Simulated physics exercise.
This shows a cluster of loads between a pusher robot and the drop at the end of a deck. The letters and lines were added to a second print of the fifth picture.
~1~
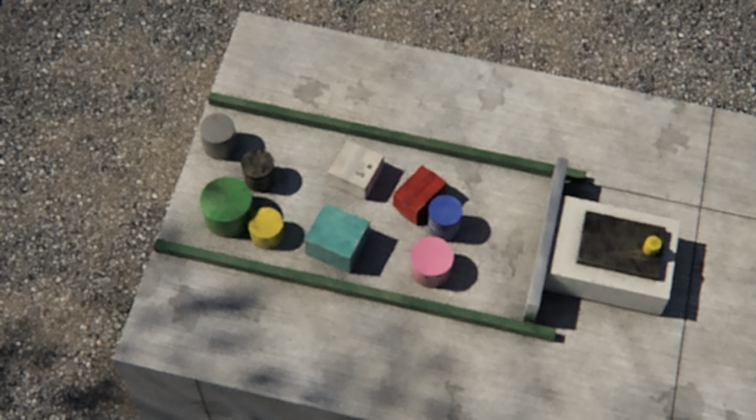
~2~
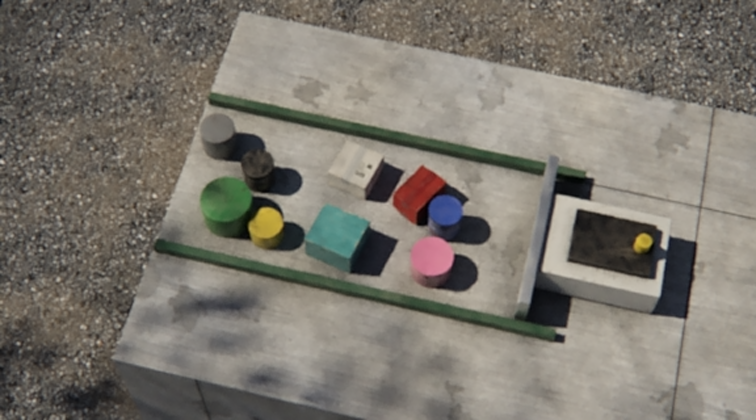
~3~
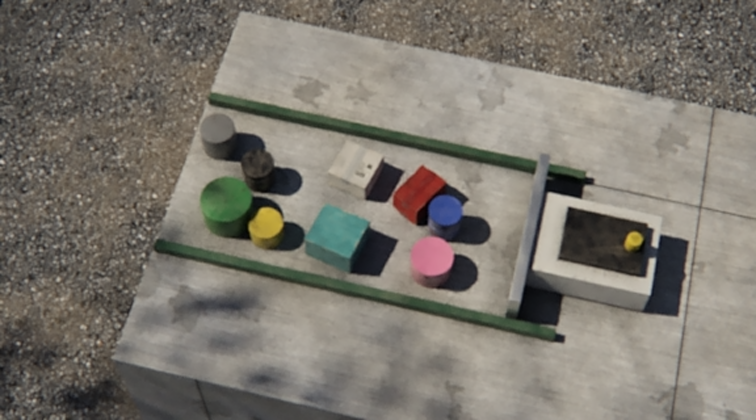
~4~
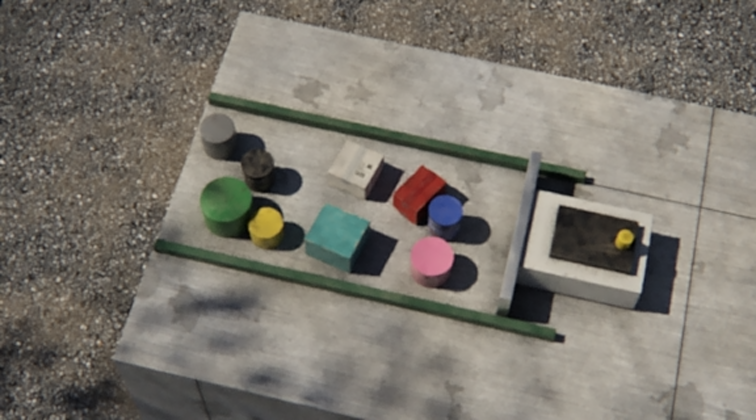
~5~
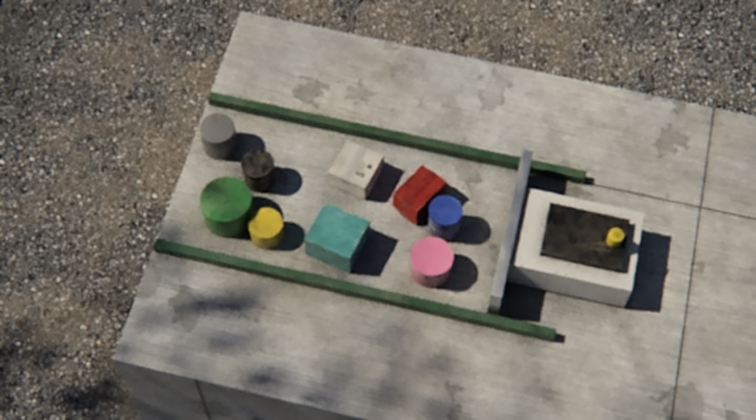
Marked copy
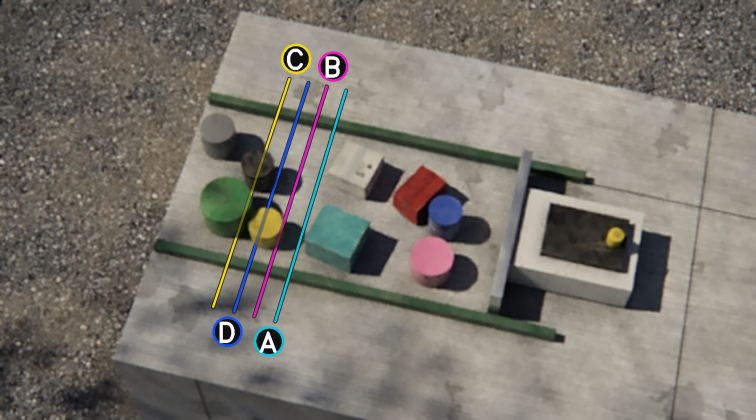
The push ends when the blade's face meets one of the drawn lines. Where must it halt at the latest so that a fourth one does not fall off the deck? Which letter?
As far as mark C.
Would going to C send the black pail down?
No.
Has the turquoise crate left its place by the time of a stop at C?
Yes.
On the marked copy, A at (312, 200); B at (292, 196); C at (253, 187); D at (273, 192).
With C. Early on, robot (482, 214); pink pail (379, 251); white parcel (346, 167).
Further on, robot (388, 194); green canister (202, 192); yellow canister (197, 231).
At the end, robot (317, 178); green canister over the edge; yellow canister over the edge; two fallen.
As for the rest, A is within the limit but short; B is within the limit but short; D is within the limit but short.
